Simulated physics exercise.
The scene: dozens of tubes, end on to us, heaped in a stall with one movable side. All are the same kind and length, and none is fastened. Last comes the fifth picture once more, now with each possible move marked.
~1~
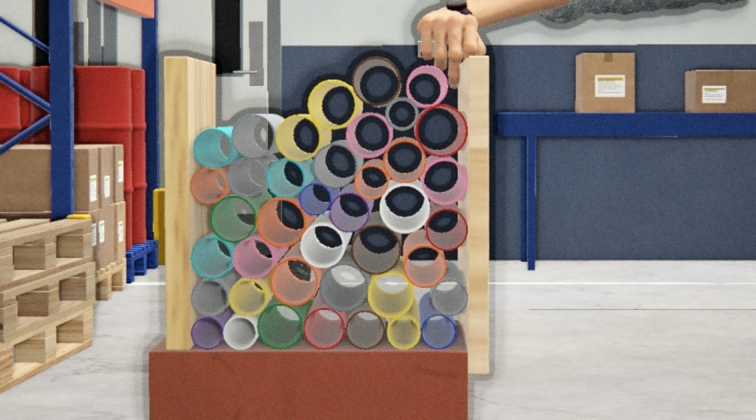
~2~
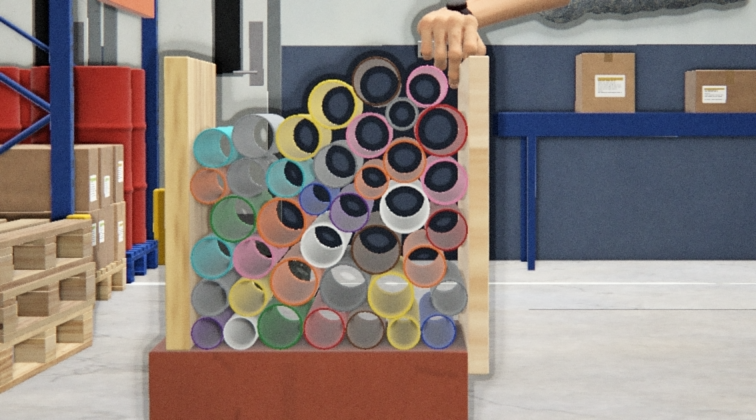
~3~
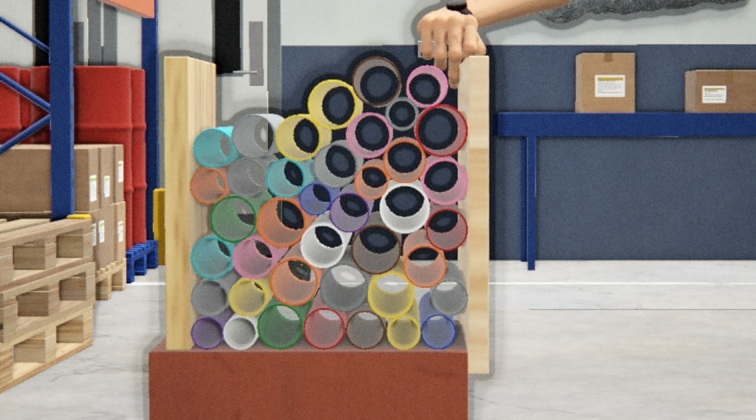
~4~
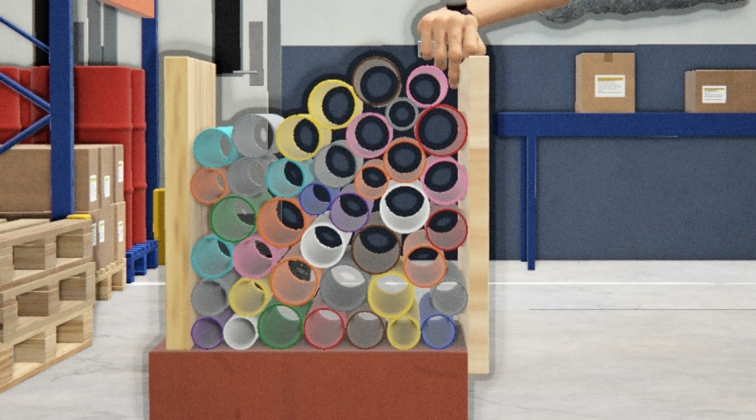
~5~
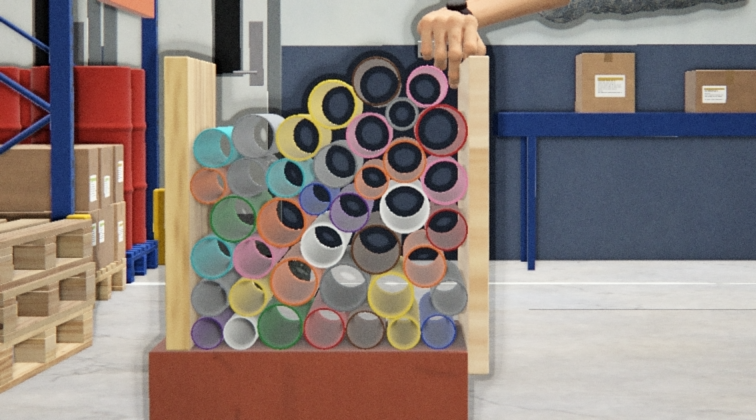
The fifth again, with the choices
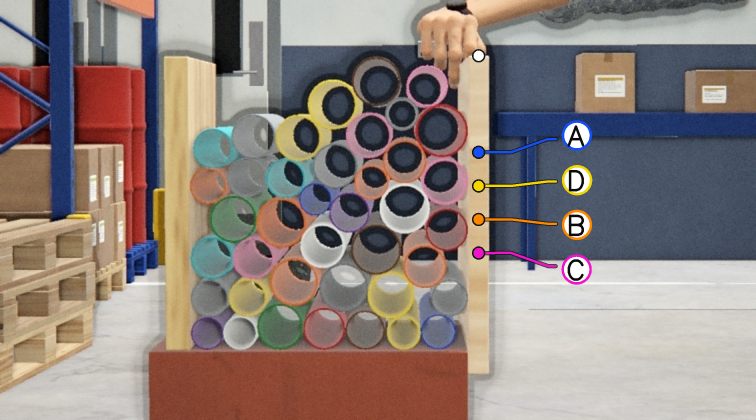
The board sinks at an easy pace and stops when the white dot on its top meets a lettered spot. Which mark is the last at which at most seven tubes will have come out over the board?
At most to D.
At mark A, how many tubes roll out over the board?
With A, none.
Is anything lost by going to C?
Yes, at C.
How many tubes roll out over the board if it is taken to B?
At B the number is eight.
On the copy, A at (478, 153); B at (478, 219); C at (478, 253); D at (478, 186); the white dot at (478, 56).
On D. First, top of the board (468, 117).
Then, top of the board (468, 185).
Finally, top of the board (468, 186), about four out over the board.
By contrast, A none out over the board; B eight out over the board; C eight out over the board.
